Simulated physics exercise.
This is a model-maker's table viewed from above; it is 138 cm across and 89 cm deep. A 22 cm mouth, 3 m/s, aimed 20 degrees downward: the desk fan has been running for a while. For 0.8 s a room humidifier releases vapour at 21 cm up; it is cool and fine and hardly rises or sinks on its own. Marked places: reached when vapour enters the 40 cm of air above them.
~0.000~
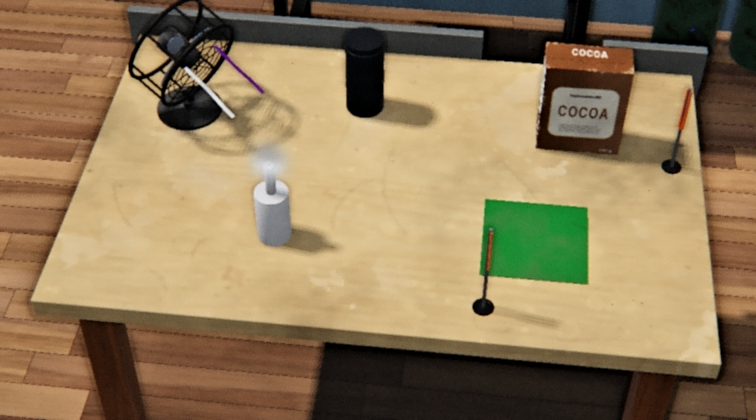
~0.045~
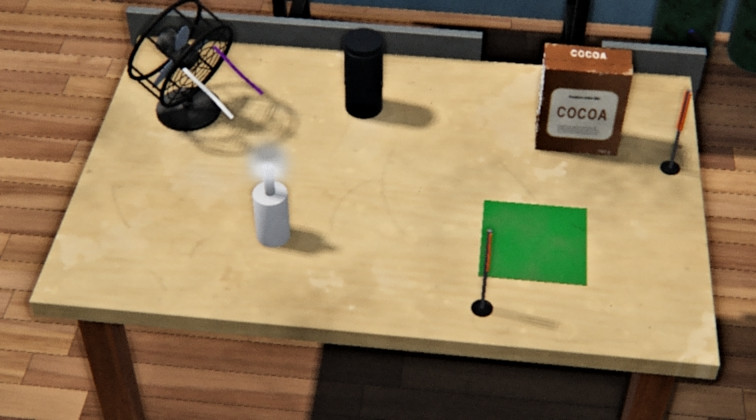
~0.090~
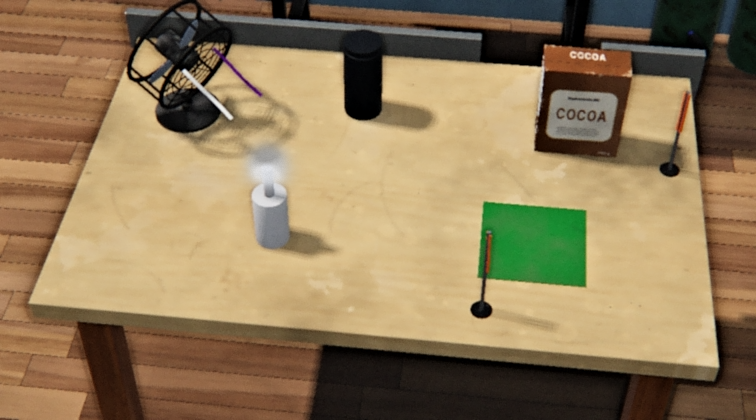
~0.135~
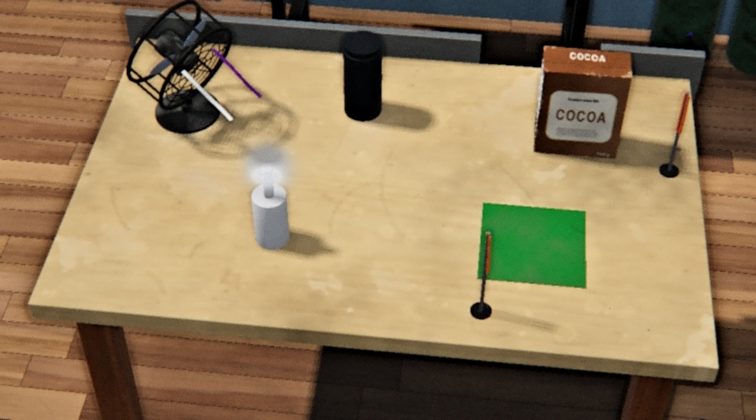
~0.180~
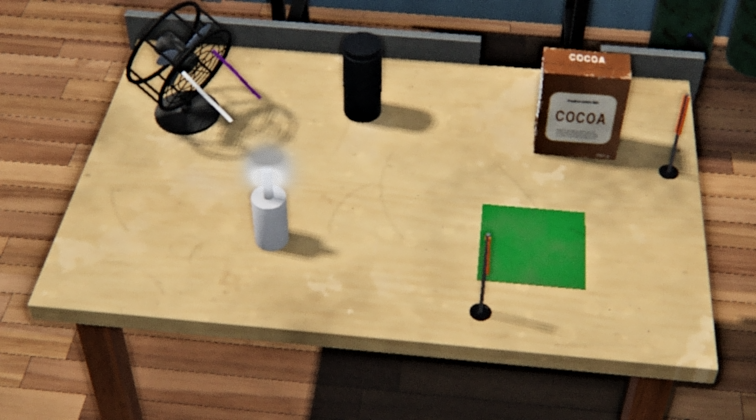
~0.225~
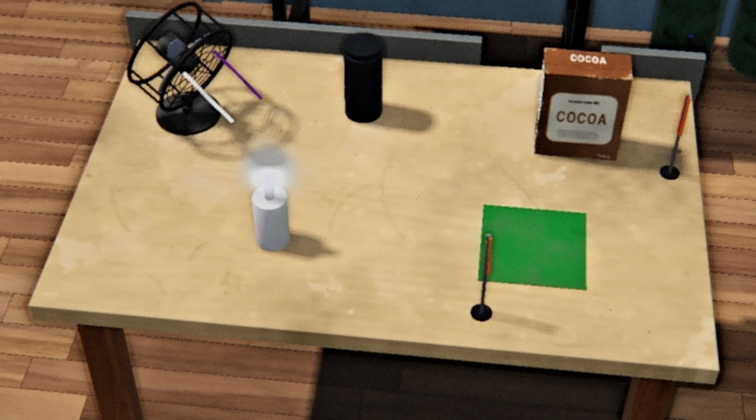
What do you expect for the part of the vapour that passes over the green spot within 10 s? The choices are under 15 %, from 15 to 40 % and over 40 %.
Under 15 % passes there.
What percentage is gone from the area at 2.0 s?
Estimate: Close to 80 %.
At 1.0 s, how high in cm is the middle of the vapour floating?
Height of middle: Approx. 12 cm.
By 1.0 s, 4 % is gone from the area; 1 % has passed over the green spot, and the middle of the rest is near (311, 217).
By 2.0 s, 82 % is gone from the area; 3 % has passed over the green spot, and the middle of the rest is near (467, 377).
By 4.0 s, 100 % is gone from the area; 3 % has passed over the green spot.
By 10.0 s, 100 % is gone from the area; 3 % has passed over the green spot.
